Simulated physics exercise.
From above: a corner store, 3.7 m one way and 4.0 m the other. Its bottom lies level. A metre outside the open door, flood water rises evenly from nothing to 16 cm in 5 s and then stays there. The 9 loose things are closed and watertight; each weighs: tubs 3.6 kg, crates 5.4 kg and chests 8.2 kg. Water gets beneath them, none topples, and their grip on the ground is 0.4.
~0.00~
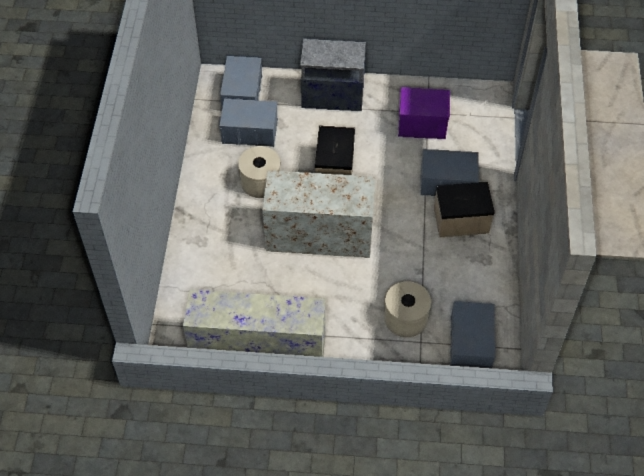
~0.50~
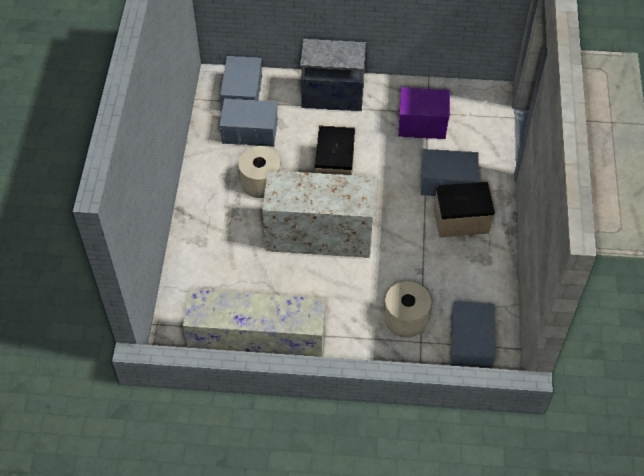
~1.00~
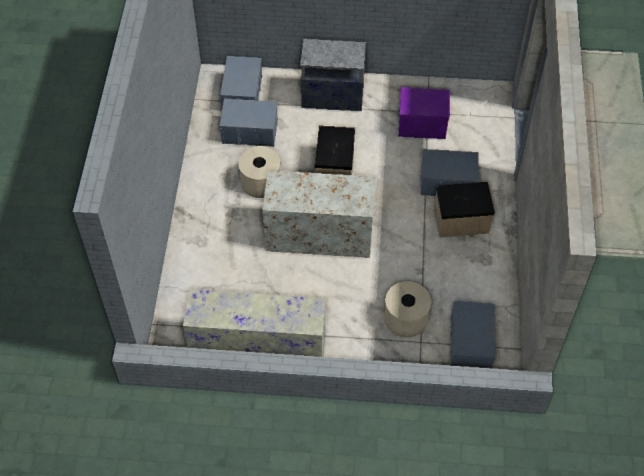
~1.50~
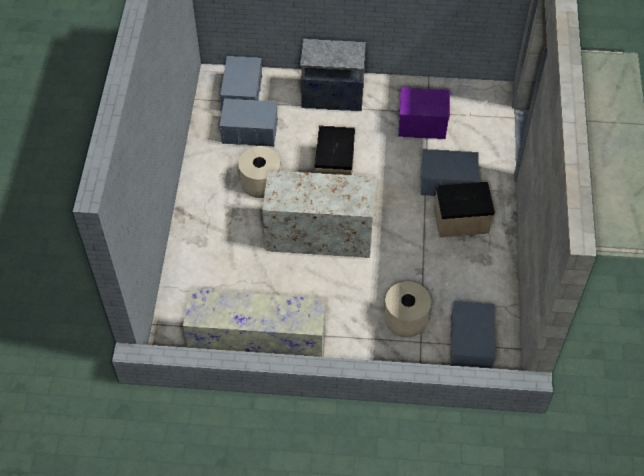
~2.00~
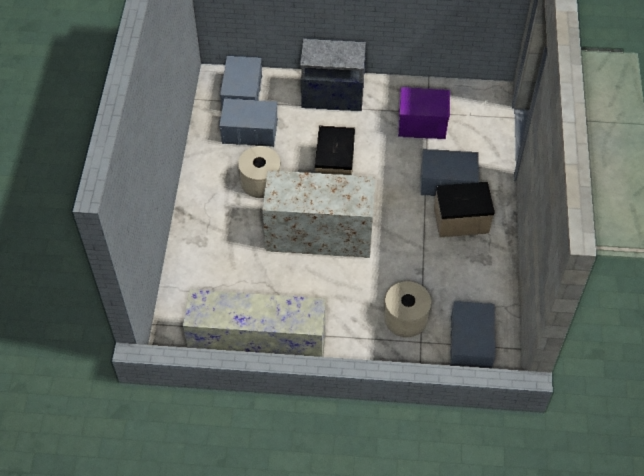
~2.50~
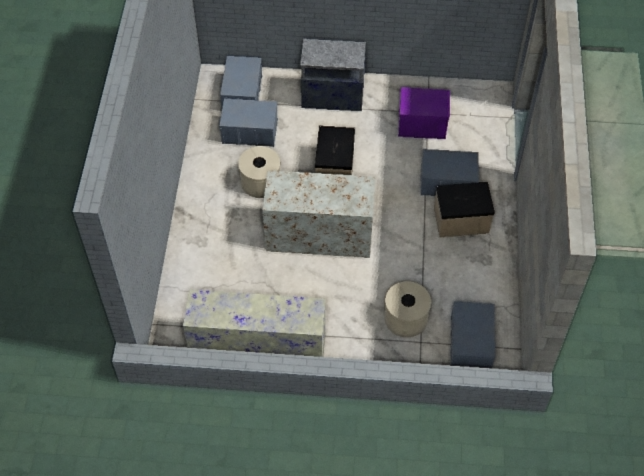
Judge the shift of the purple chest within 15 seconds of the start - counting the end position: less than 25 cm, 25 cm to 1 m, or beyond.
Purple chest travels far.
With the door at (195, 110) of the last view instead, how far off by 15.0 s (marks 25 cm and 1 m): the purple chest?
Then the purple chest is nudged along.
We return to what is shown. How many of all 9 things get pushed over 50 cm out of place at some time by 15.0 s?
I count 7.
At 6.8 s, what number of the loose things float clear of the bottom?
I count 2.
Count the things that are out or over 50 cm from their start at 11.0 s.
By then 4.
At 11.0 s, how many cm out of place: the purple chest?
Roughly 200 cm by then.
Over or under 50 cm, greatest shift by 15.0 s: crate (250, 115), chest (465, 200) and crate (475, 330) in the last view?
In turn: Past it, under, under.
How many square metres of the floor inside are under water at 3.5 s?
About 1.0 m2.
After 3.5 s the purple chest is near (425, 102), 0.0 m from its start, aground; 0 afloat.
After 6.8 s the purple chest is near (381, 101), 0.5 m from its start, aground; 2 afloat.
After 11.0 s the purple chest is near (253, 105), 1.9 m from its start, afloat; 4 afloat.
After 15.0 s the purple chest is near (271, 123), 1.7 m from its start, afloat; 8 afloat.
